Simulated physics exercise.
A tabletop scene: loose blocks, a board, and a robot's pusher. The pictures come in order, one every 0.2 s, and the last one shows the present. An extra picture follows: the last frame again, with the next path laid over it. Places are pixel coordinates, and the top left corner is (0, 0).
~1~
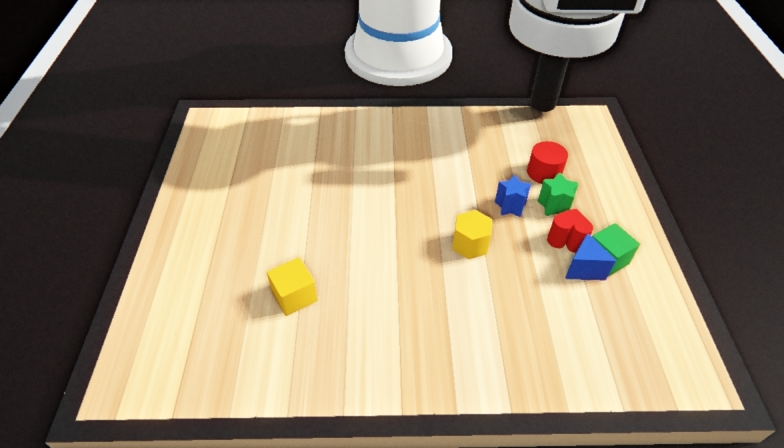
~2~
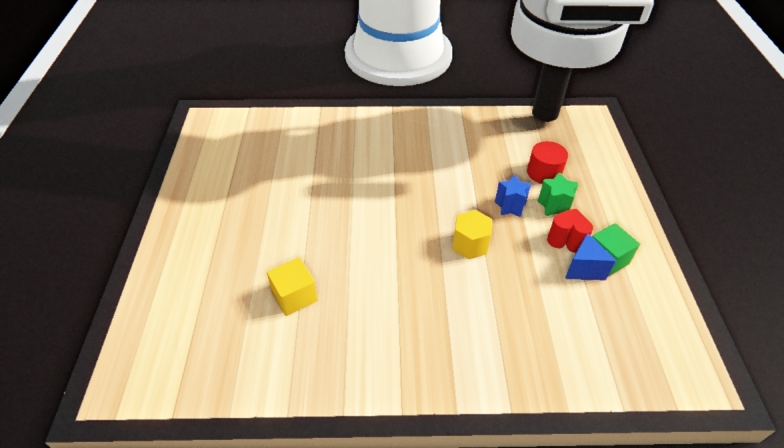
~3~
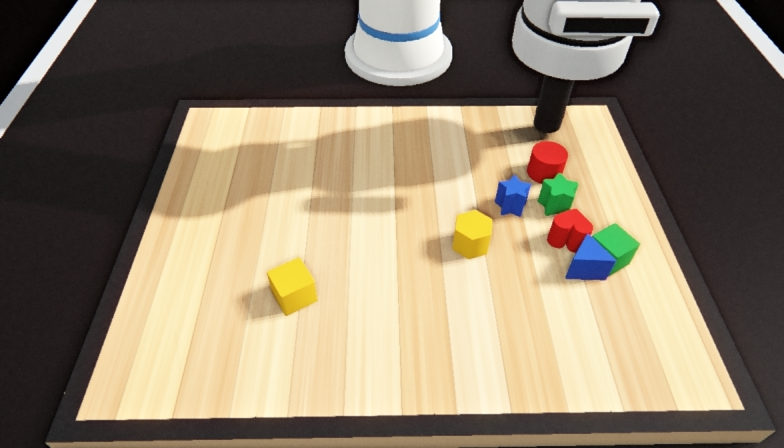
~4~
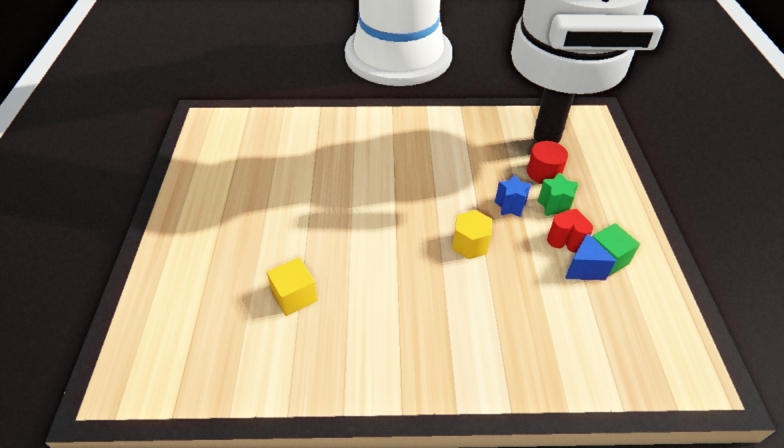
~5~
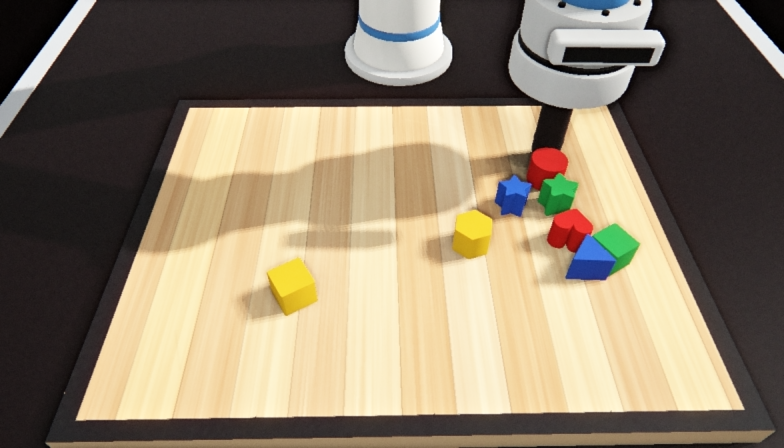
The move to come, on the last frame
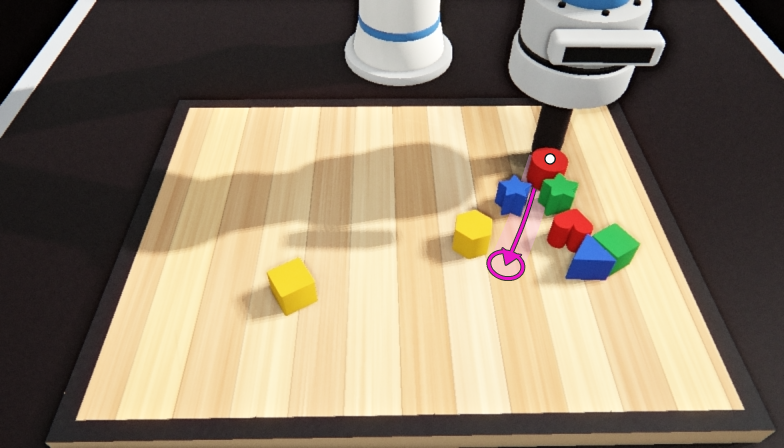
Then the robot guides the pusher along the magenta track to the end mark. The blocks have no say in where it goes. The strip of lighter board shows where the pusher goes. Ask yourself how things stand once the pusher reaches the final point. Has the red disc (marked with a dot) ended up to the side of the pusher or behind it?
I believe so.
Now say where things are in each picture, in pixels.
Tip of the pusher at (543, 105), middles of tops, blue star-shaped block at (515, 186), red disc at (550, 152), green star-shaped block at (562, 185), red heart block at (574, 221), blue triangular block at (593, 251), green square piece at (617, 239), in the first picture.
Pusher at (545, 115), nothing pushed, in the second picture.
Pusher at (547, 126), nothing pushed, in the third picture.
Pusher at (547, 138), nothing pushed, in the fourth picture.
Pusher at (545, 151), blue star-shaped block at (515, 186), red disc at (550, 159), green star-shaped block at (562, 185), red heart block at (574, 221), blue triangular block at (593, 251), green square piece at (617, 239), in the fifth picture.
The line goes from (543, 158) by way of (534, 190) and (522, 226) to (506, 265); the dot is on the red disc.
What follows on the original path. One third of the way, pusher at (535, 185); red disc at (551, 195); green star-shaped block at (579, 213); red heart block at (583, 237), turned 15° clockwise; blue triangular block at (599, 270); green square piece at (623, 244), turned 30° anticlockwise.
Two thirds of the way, pusher at (524, 220); blue star-shaped block at (501, 197), turned 75° clockwise; red disc at (550, 231); green star-shaped block at (586, 239), turned 45° anticlockwise; red heart block at (606, 263), turned 10° anticlockwise; blue triangular block at (611, 286), turned 60° clockwise; green square piece at (634, 249), turned 75° anticlockwise.
At the end, pusher at (507, 259); blue star-shaped block at (500, 197), turned 85° clockwise; red disc at (552, 251); green star-shaped block at (586, 241), turned 65° anticlockwise; red heart block at (612, 265); blue triangular block at (613, 288), turned 70° clockwise; green square piece at (635, 250), turned 80° anticlockwise.
